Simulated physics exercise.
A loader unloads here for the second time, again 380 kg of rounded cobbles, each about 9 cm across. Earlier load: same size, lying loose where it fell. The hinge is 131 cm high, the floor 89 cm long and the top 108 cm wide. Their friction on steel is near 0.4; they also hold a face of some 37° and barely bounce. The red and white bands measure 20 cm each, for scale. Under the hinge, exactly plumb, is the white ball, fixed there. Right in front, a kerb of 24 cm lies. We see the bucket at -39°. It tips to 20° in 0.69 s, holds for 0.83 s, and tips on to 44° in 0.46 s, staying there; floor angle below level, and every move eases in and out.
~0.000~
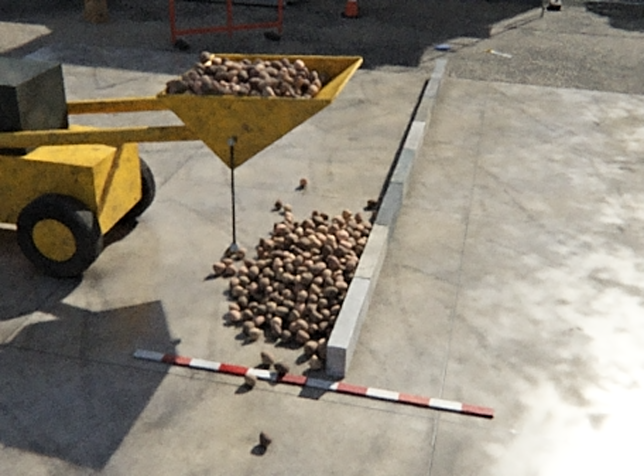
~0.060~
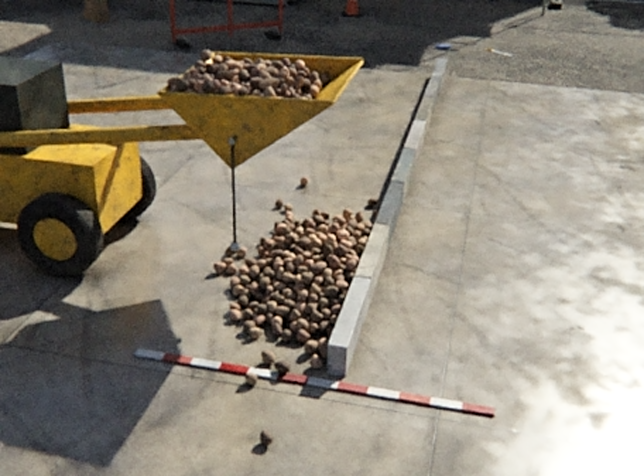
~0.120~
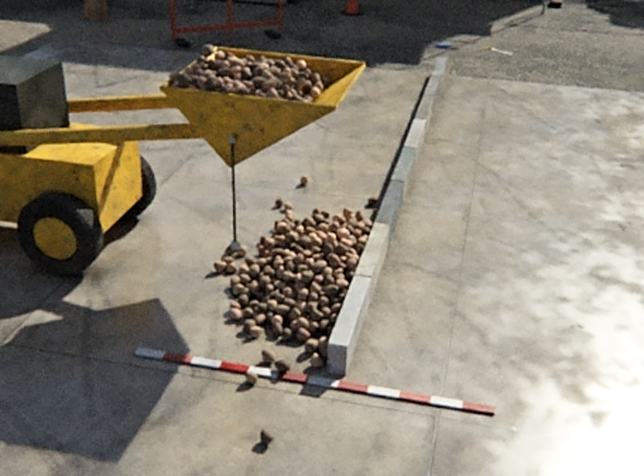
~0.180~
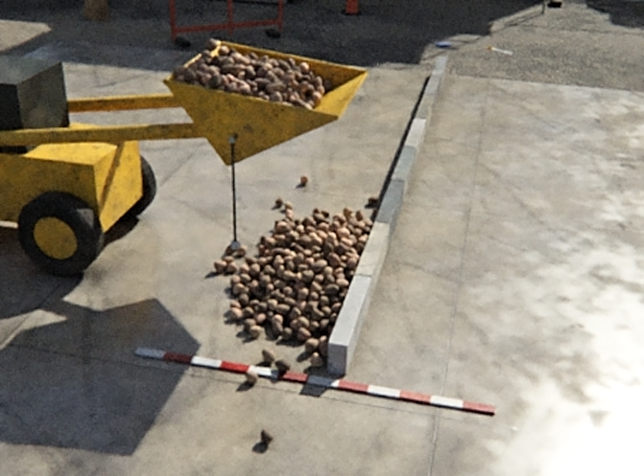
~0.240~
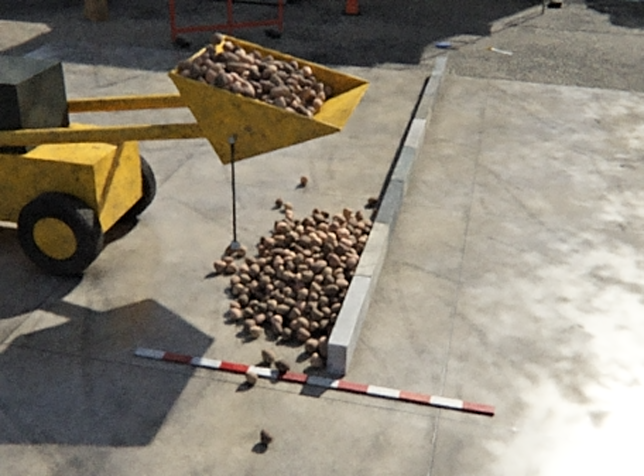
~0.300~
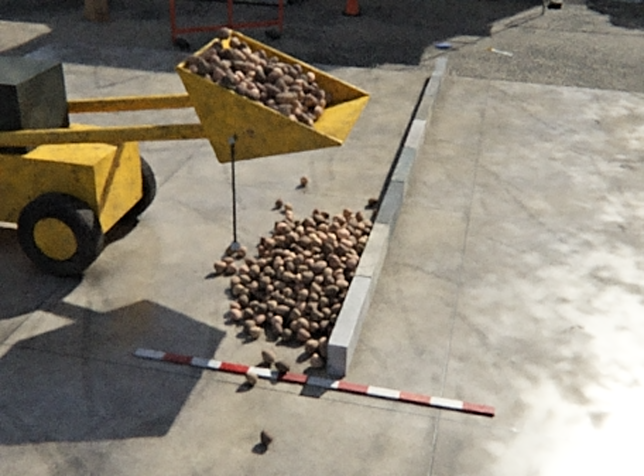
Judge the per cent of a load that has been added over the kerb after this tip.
The added amount is roughly 63 per cent of a load.
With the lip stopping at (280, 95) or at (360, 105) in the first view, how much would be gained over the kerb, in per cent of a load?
Close to 20 per cent, followed by close to 85 per cent.
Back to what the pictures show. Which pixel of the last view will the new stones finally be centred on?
(396, 275).
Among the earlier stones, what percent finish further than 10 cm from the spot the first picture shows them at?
Near 0 per cent, I reckon.
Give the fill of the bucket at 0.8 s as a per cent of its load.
About 95 per cent is held.
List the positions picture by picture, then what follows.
The first picture shows lip at (331, 102), floor tilted -39°, highest stones at (253, 68). The earlier load is highest near (336, 249), 27 cm above ground level, 100 % on this side of the kerb.
The second picture shows lip at (333, 103), floor tilted -38°, highest stones at (248, 67); the stones move at 0.2 m/s on average.
In the third picture, the bucket is at -34°, its lip at (335, 108); the top of the load is at (237, 64); the stones move at 0.3 m/s on average.
In the fourth picture, the bucket is at -29°, its lip at (338, 118); the top of the load is at (221, 57); the stones move at 0.4 m/s on average.
In the fifth picture, the bucket is at -23°, its lip at (340, 130); the top of the load is at (225, 52); the stones move at 0.5 m/s on average.
The sixth picture shows lip at (342, 144), floor tilted -15°, highest stones at (230, 49); the stones move at 0.5 m/s on average.
After 0.5 s the floor is at 11°; in per cent of one load, 100 in the bucket, 100 on this side of the kerb; the foremost stones are at (355, 273).
After 0.8 s the floor is at 20°; in per cent of one load, 97 in the bucket, 103 on this side of the kerb; the foremost stones are at (355, 273).
After 2.4 s the floor is at 44°; in per cent of one load, 0 in the bucket, 139 on this side of the kerb, 61 over the kerb; the foremost stones are past the picture's edge.
After 5.1 s the floor is at 44°; in per cent of one load, 0 in the bucket, 137 on this side of the kerb, 63 over the kerb; the foremost stones are past the picture's edge. Net gain over the kerb, 63.
